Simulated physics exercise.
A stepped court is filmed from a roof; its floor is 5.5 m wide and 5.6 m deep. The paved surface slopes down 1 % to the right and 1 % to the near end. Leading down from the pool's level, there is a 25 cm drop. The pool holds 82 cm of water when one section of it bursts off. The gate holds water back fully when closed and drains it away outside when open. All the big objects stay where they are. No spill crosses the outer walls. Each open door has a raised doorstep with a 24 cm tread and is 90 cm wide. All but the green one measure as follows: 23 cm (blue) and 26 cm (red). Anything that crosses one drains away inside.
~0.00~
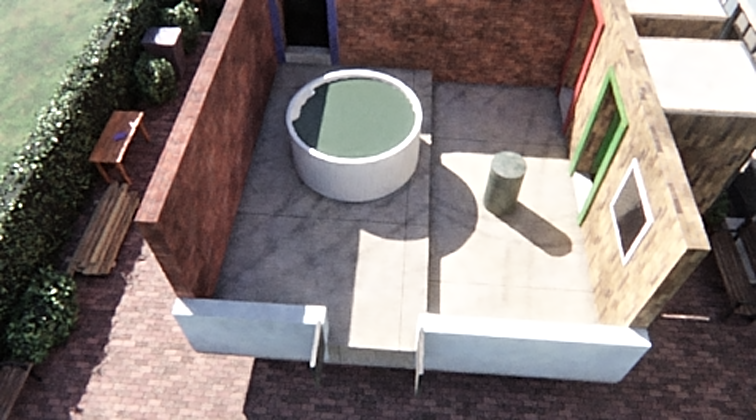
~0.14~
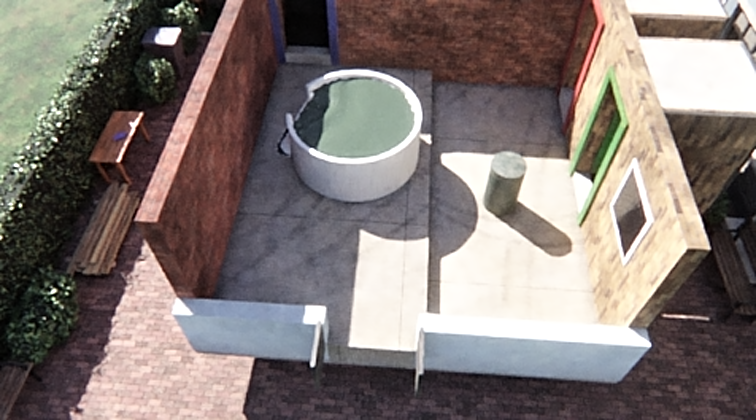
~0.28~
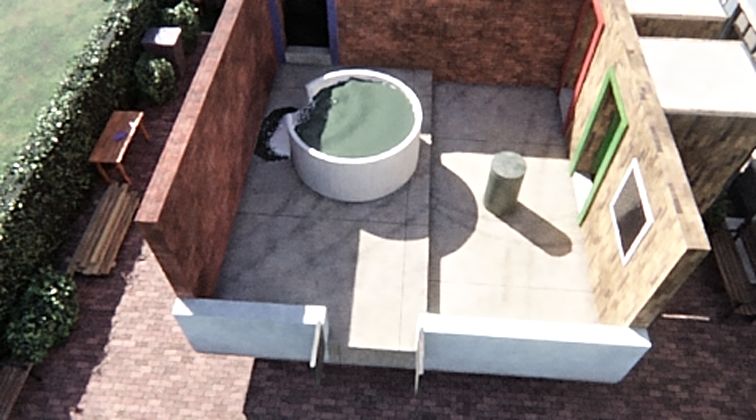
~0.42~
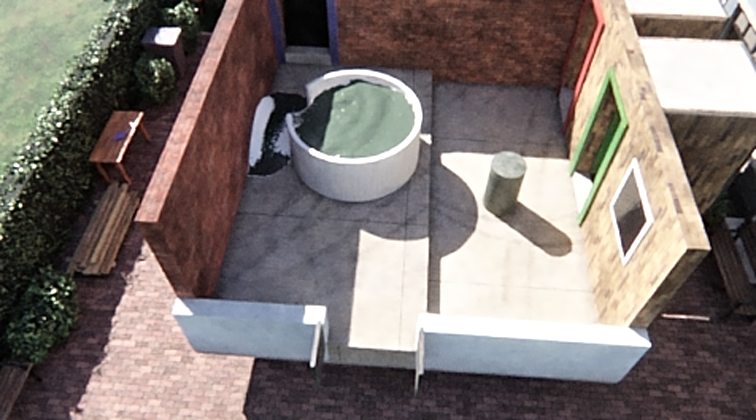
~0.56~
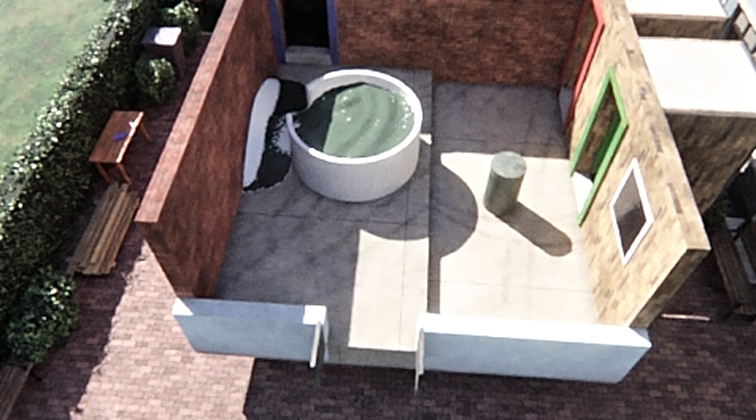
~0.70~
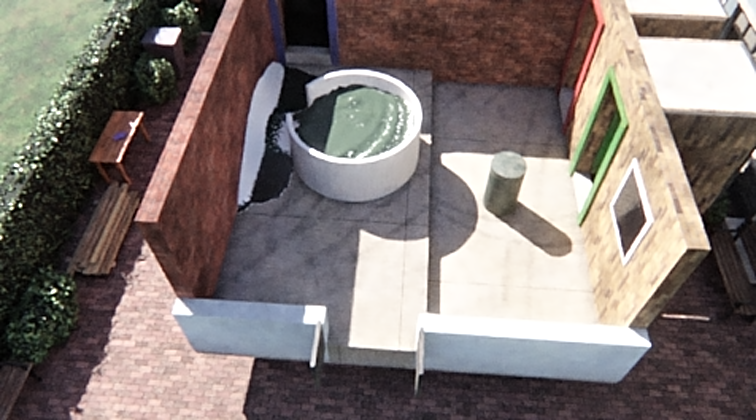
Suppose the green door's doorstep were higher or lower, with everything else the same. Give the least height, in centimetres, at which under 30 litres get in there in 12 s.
6.5 cm.
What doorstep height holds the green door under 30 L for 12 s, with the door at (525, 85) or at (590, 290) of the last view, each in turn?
About 8.0 cm for the first and 13.0 cm for the second.
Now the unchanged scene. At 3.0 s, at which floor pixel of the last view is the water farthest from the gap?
The farthest wet point sits near (553, 88) in the last view.
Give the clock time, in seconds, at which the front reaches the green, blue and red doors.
The green door at 3.8 s, the blue door at 0.9 s and the red door at 3.0 s.
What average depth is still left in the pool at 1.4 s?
Average depth: Approx. 57 cm.
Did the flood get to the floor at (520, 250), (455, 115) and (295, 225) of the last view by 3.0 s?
Well, in sequence they're bone-dry, soaked and soaked.
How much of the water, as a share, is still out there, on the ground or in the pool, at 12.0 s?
Remaining share: Around 86 %.
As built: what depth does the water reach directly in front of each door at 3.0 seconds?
Lab note, cm: Green 0; blue 28; red 3.
After 1.4 s water covers 20 % of the floor, deepest (55 cm) near (260, 134); it has not reached the green door.
After 3.0 s water covers 60 % of the floor, deepest (38 cm) near (260, 134); it has not reached the green door.
After 12.0 s water covers 90 % of the floor, deepest (17 cm) near (585, 354); 11 cm at the green door, 0 litres in over its 16 cm doorstep.
At the green door as built, the water arrived by 3.9 s and peaked near 12 cm at 4.4 s.
Run again over the same 12 s with other heights there, 50 litres in over 5.5 cm, 20 litres over 7.5 cm. The limit of 30 litres is kept from about 6.5 cm up.
